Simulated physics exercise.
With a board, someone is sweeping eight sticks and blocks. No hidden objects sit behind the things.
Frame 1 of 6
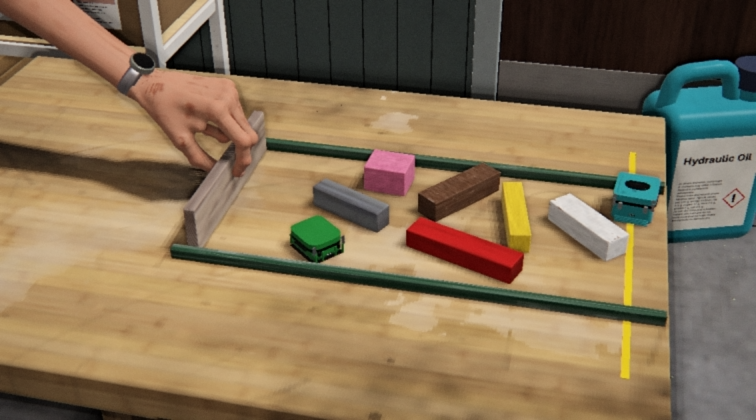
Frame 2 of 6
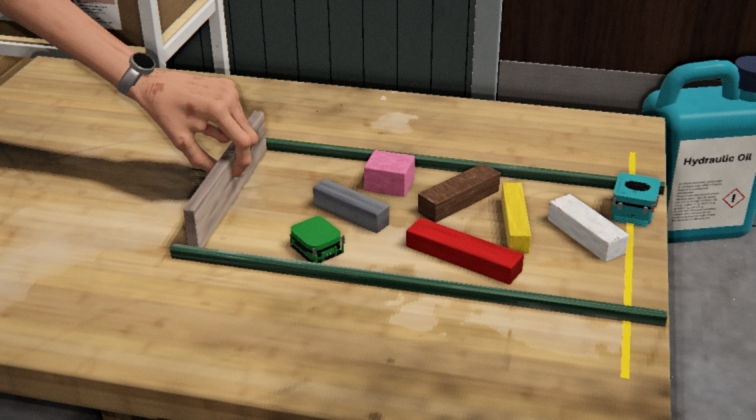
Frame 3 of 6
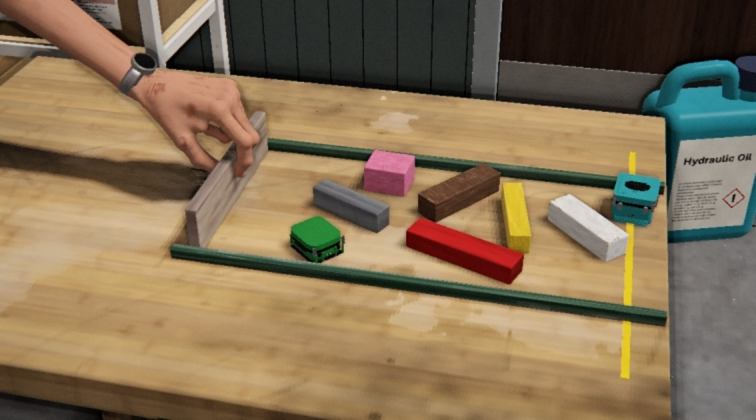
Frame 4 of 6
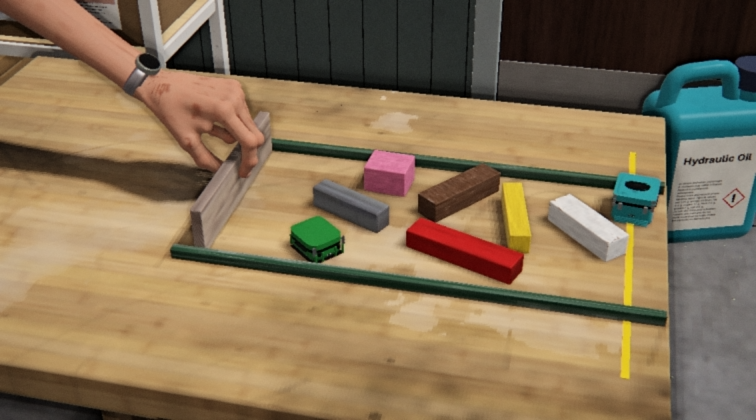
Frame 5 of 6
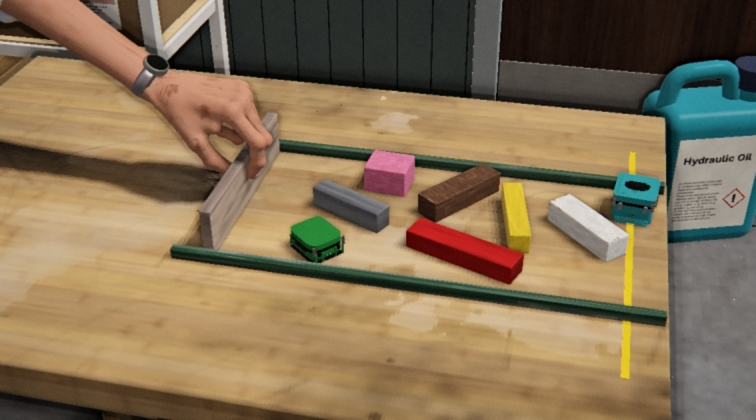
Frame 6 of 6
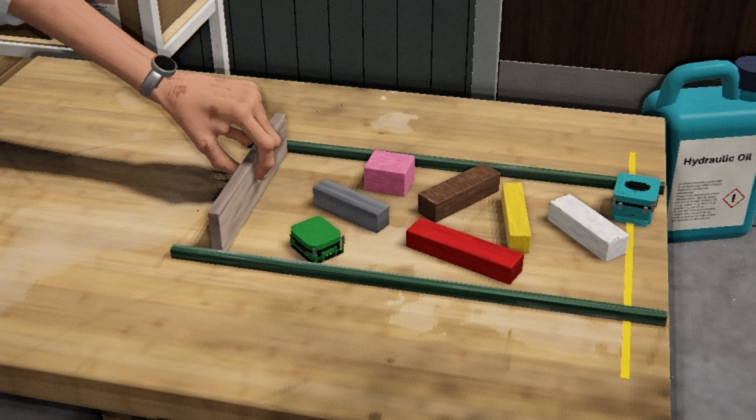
A light wooden tabletop is seen from above at an angle, with a teal hydraulic oil jug beside its right end. Between two dark green rails lie a green case, grey, red, brown, yellow and white bars and a pink block, with a turquoise case by a yellow line at right. A hand wearing a watch slides an upright board slightly rightward, while the objects and view stay still.
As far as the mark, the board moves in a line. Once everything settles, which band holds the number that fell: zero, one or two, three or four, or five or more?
It is in the band five or more.
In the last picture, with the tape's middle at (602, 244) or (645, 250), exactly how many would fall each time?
In that order 4 and 7.
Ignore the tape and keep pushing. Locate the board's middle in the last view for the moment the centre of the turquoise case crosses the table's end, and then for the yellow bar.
Turquoise case: (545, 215); yellow bar: (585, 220).
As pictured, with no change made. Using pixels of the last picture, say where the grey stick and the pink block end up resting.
Final positions: Near (660, 246); near (655, 203).
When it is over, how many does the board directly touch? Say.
That comes to 3.
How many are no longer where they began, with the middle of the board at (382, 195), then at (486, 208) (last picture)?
Tally: 4; 7.
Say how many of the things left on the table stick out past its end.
The figure is 3.
Early on, none off yet; turquoise case at rest near (635, 199); white bar at rest near (587, 227); yellow bar at rest near (515, 217).
Finally, the number that fall off is five or more; lost, brown bar, red stick, yellow bar, white bar and turquoise case.
